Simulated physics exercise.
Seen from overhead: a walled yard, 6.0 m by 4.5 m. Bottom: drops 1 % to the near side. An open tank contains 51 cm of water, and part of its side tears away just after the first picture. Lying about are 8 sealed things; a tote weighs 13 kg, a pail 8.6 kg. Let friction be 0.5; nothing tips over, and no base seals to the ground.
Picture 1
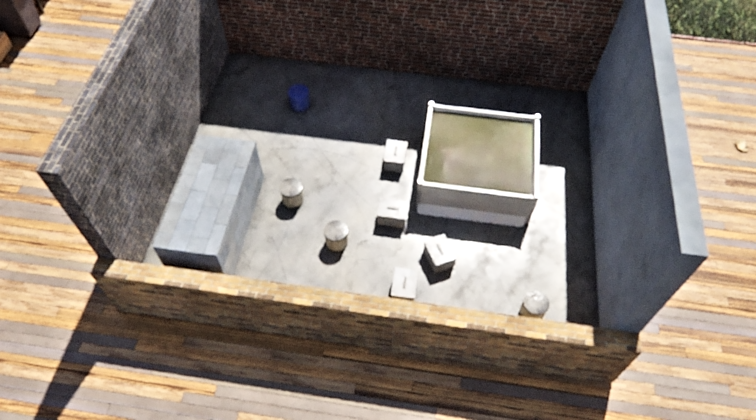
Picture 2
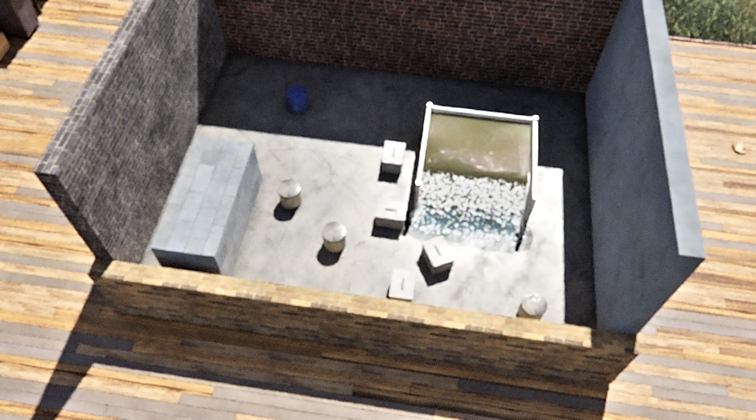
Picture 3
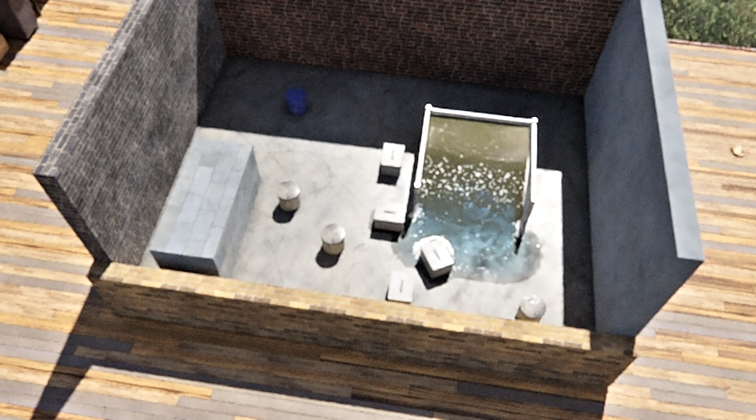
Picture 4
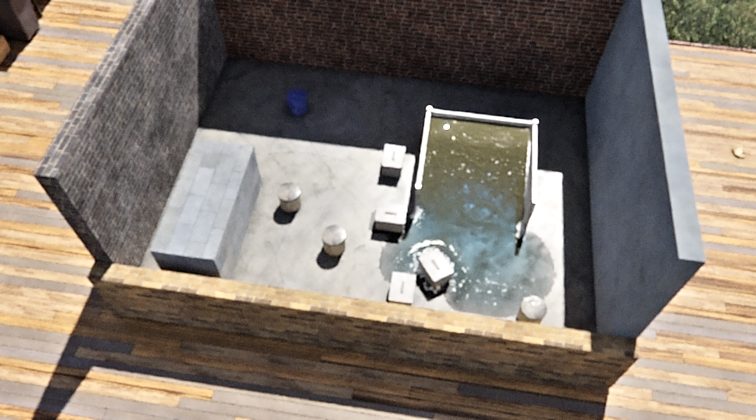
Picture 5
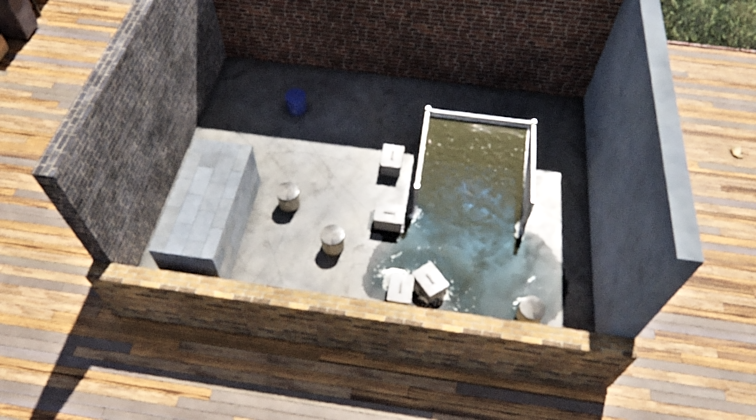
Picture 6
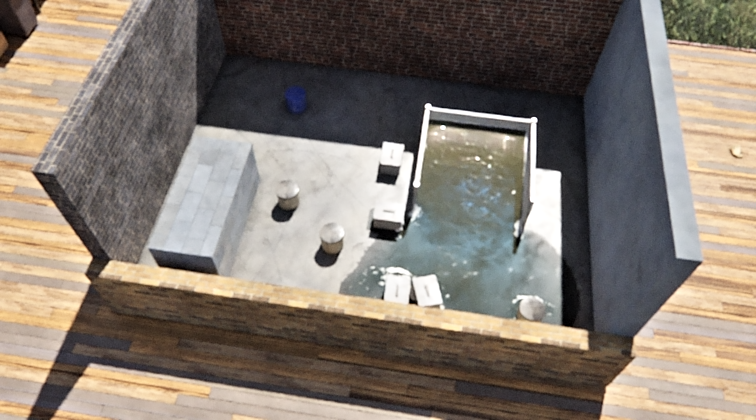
Walled yard seen from above, with water bursting from an open tank's near side, spreading across the floor and shifting white blocks.
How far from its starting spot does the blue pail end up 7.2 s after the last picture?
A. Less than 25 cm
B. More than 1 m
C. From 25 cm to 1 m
The answer is A.
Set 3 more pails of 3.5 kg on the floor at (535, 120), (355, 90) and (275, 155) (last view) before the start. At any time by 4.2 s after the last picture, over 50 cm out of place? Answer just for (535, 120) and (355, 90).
Well, the first is higher and the second lower.
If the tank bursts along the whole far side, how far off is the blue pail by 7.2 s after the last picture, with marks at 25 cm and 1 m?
Note: Blue pail displaced moderately.
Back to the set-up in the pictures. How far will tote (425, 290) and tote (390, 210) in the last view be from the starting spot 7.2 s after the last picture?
In that order: 140 cm, 0 cm.
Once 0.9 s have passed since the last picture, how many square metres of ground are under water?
Near 8.0 m2 in all.
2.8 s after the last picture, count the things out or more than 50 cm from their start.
3 of them.
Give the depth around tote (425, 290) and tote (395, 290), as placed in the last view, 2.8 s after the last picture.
I'd estimate 5 cm for the first and 8 cm for the second.
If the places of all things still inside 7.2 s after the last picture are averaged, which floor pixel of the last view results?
About (356, 176).
Then, 0.9 s after the last picture the blue pail is near (295, 94), 0.0 m from its start, aground; 3 afloat.
Then, 2.8 s after the last picture the blue pail is near (295, 94), 0.0 m from its start, aground; 0 afloat.
Then, 4.8 s after the last picture the blue pail is near (295, 94), 0.0 m from its start, aground; 0 afloat.
Then, 7.2 s after the last picture the blue pail is near (295, 94), 0.0 m from its start, aground; 0 afloat.
